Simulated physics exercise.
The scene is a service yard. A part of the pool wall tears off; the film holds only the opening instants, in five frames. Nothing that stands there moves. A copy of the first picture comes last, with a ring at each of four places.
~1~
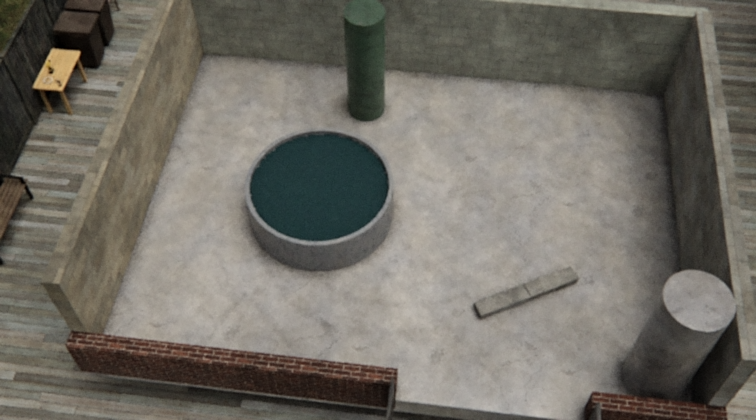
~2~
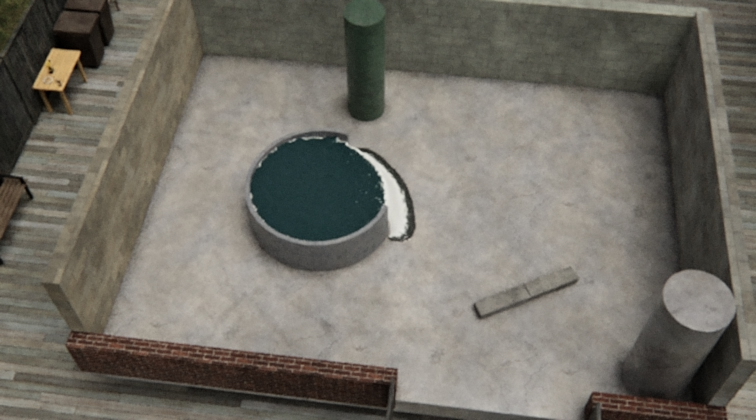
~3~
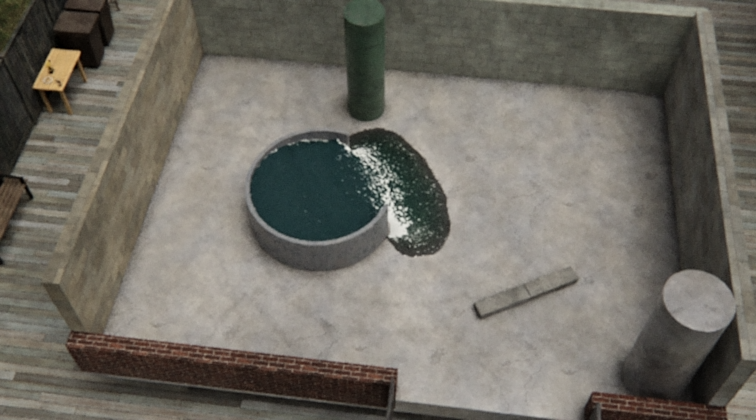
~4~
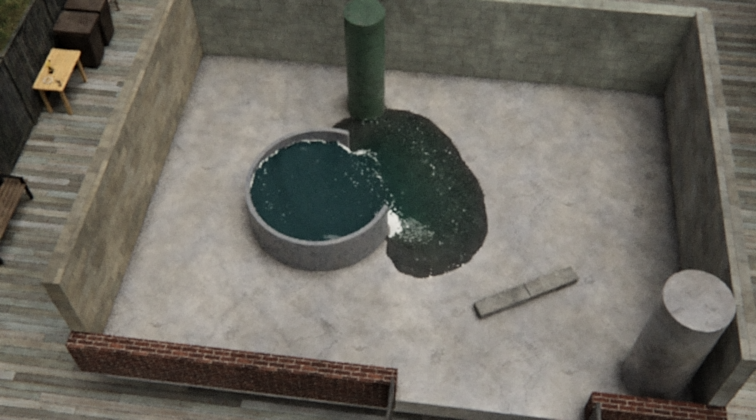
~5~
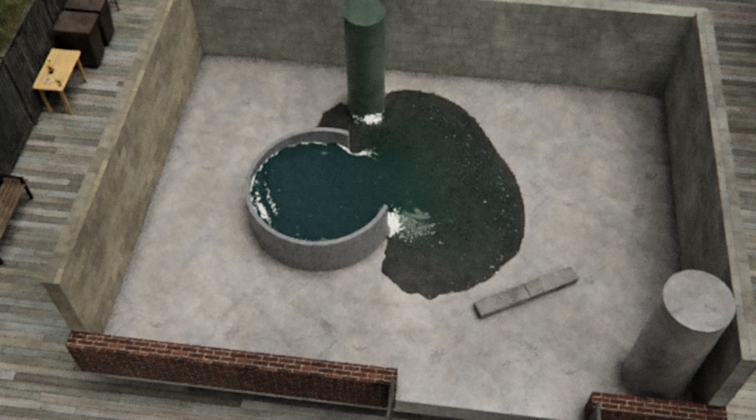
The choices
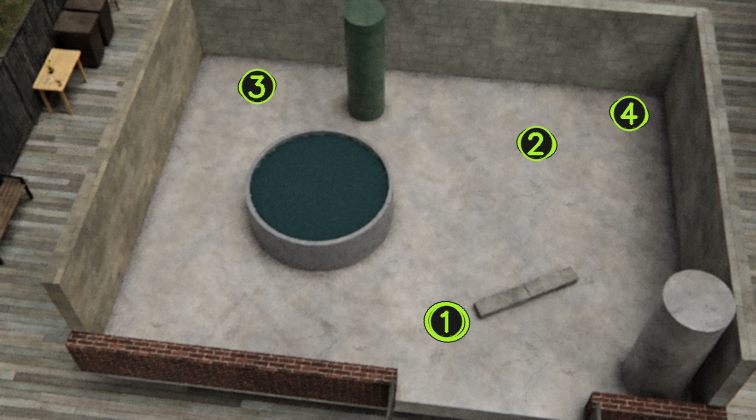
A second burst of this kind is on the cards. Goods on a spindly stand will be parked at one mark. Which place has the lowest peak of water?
The answer is ring 1.
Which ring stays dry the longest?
The answer is 3.
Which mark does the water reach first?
Ring 2.
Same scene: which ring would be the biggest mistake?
4 it is.
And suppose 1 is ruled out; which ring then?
It is 3.
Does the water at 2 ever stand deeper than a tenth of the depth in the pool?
Yes, clearly.
On the marked copy, 1 at (446, 321); 2 at (536, 143); 3 at (257, 86); 4 at (629, 113).
Choosing 1, the water peaks at about 6 % of the depth that stood in the pool.
Choosing 2, the water peaks at about 30 % of the depth that stood in the pool.
Choosing 3, the water peaks at about 13 % of the depth that stood in the pool.
Choosing 4, the water peaks at about 64 % of the depth that stood in the pool.
